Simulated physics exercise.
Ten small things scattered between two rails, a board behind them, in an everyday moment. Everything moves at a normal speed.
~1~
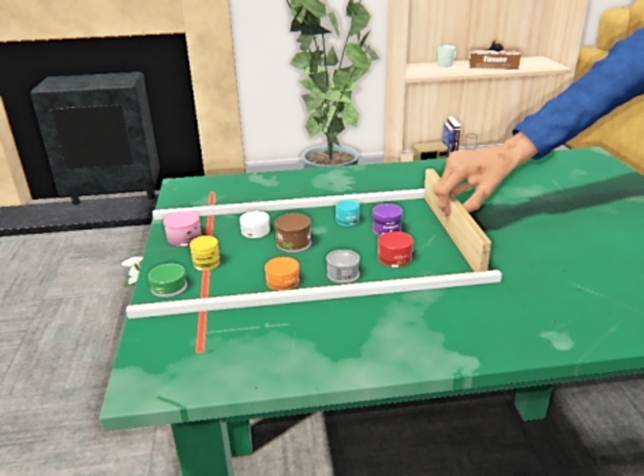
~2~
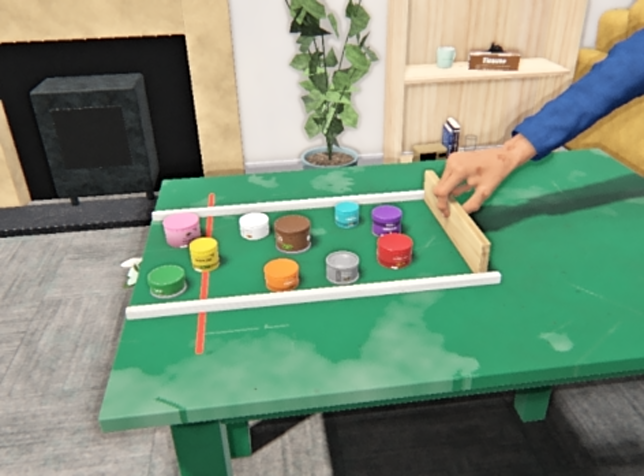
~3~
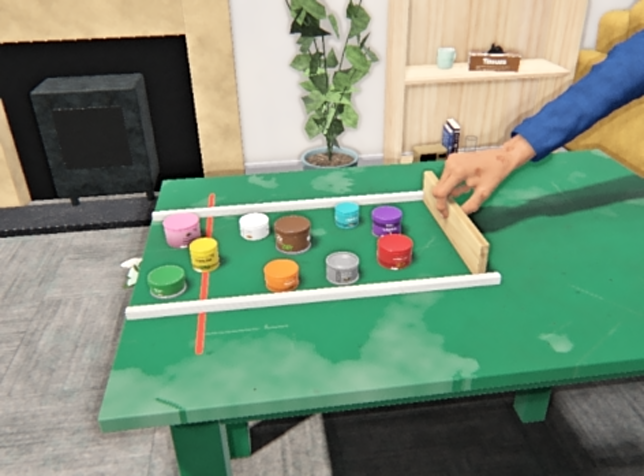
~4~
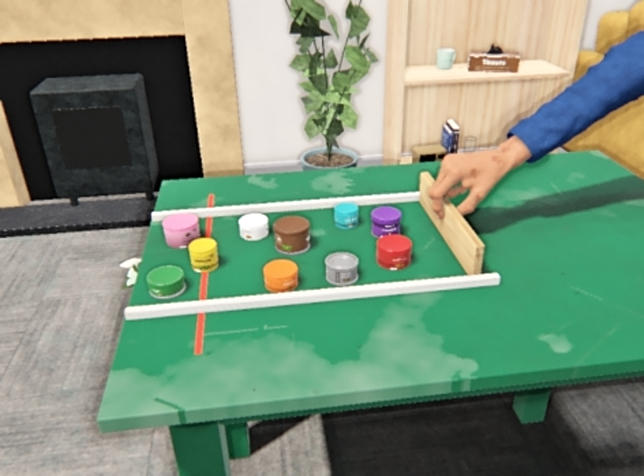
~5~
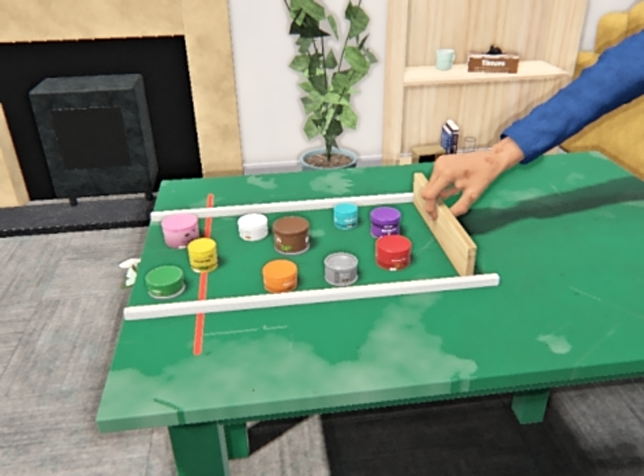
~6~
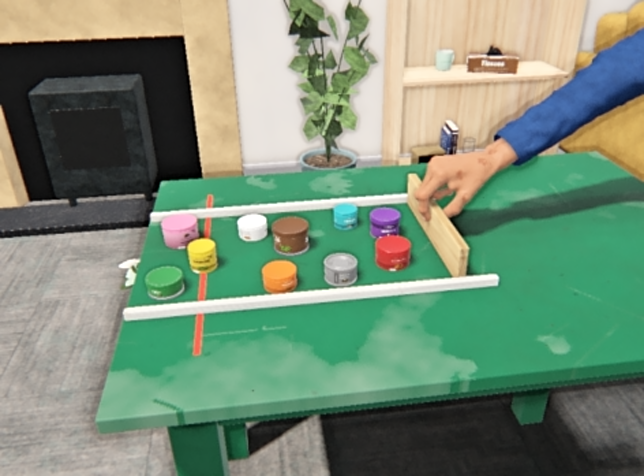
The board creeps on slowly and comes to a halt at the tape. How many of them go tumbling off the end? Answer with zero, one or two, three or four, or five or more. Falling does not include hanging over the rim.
One or two.
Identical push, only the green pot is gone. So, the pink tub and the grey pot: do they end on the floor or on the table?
So the pink tub goes off the edge and the grey pot is still there.
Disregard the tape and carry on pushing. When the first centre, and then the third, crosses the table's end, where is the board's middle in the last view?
At roughly (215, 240), then roughly (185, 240).
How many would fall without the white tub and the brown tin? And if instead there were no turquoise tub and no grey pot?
Falls come to 1 the first time and 0 the other time.
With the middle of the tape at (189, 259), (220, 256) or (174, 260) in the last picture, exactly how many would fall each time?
2, 0, 5.
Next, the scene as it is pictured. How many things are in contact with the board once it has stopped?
It ends up touching 4.
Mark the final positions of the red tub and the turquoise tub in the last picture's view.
Okay, so first (184, 272), and next (195, 226).
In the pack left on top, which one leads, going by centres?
Yellow tub ends nearest.
Early on, none off yet; green pot at rest near (165, 283); pink tub at rest near (181, 231); yellow tub at rest near (203, 256).
A while later, none off yet; green pot at rest near (165, 283); pink tub moving near (175, 232); yellow tub travelled about its own width near (180, 263).
Finally, the number that fall off is one or two; lost, pink tub and green pot.
